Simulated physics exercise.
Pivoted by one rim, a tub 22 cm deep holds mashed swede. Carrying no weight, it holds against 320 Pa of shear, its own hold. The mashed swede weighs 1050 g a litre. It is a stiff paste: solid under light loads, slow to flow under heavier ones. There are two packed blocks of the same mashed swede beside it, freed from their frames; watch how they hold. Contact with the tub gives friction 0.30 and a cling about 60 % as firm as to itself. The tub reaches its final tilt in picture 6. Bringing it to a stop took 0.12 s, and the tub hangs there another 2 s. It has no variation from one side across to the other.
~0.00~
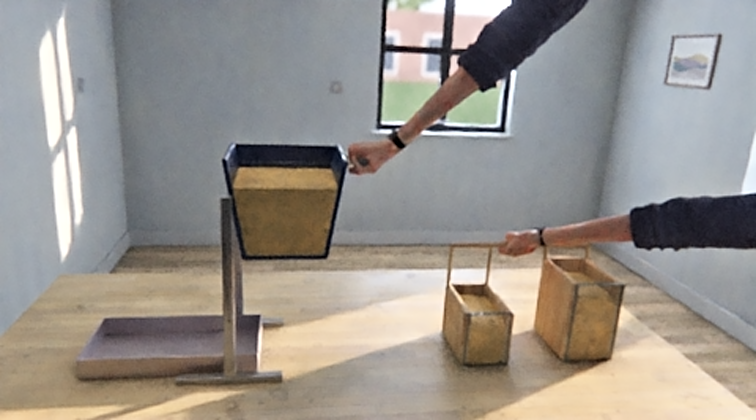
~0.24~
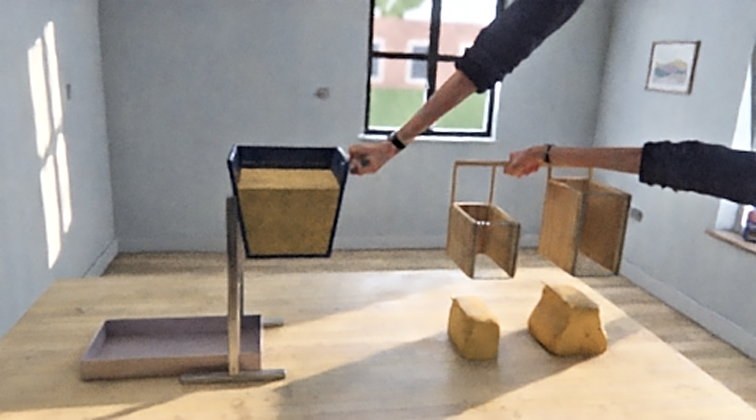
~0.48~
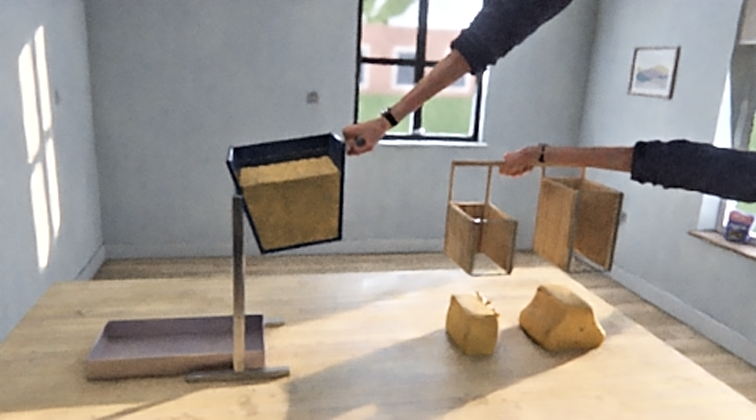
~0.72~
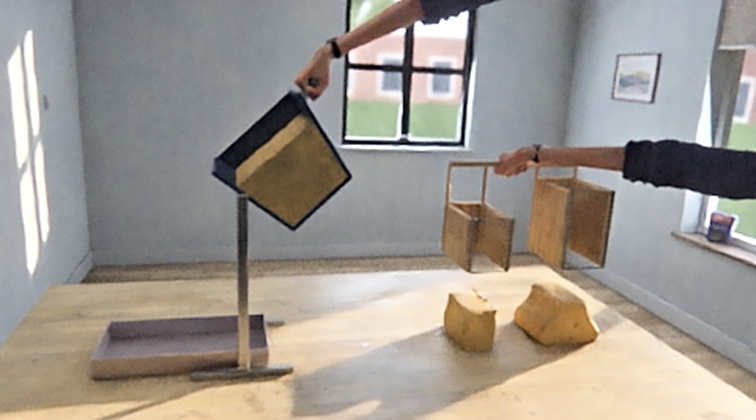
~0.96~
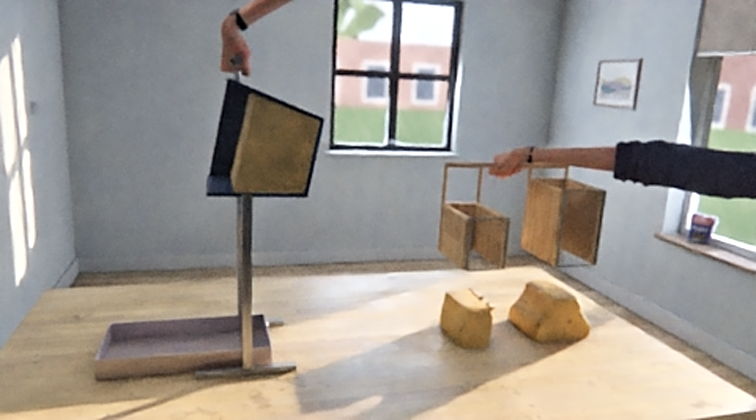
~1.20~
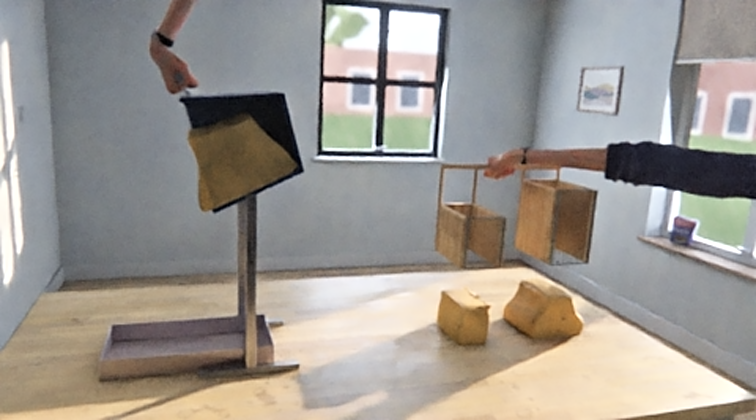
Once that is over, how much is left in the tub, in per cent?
0 %.
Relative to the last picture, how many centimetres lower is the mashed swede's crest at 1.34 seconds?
Around 9 cm below its level in the last picture.
By 1.34 s, the tub is at 106 degrees and holds 44 %.
By 1.51 s, the tub is at 106 degrees and holds 0 %.
By 1.68 s, the tub is at 106 degrees and holds 0 %.
By 1.85 s, the tub is at 106 degrees and holds 0 %.
By 3.20 s, at the end, the tub is at 106 degrees and holds 0 %.
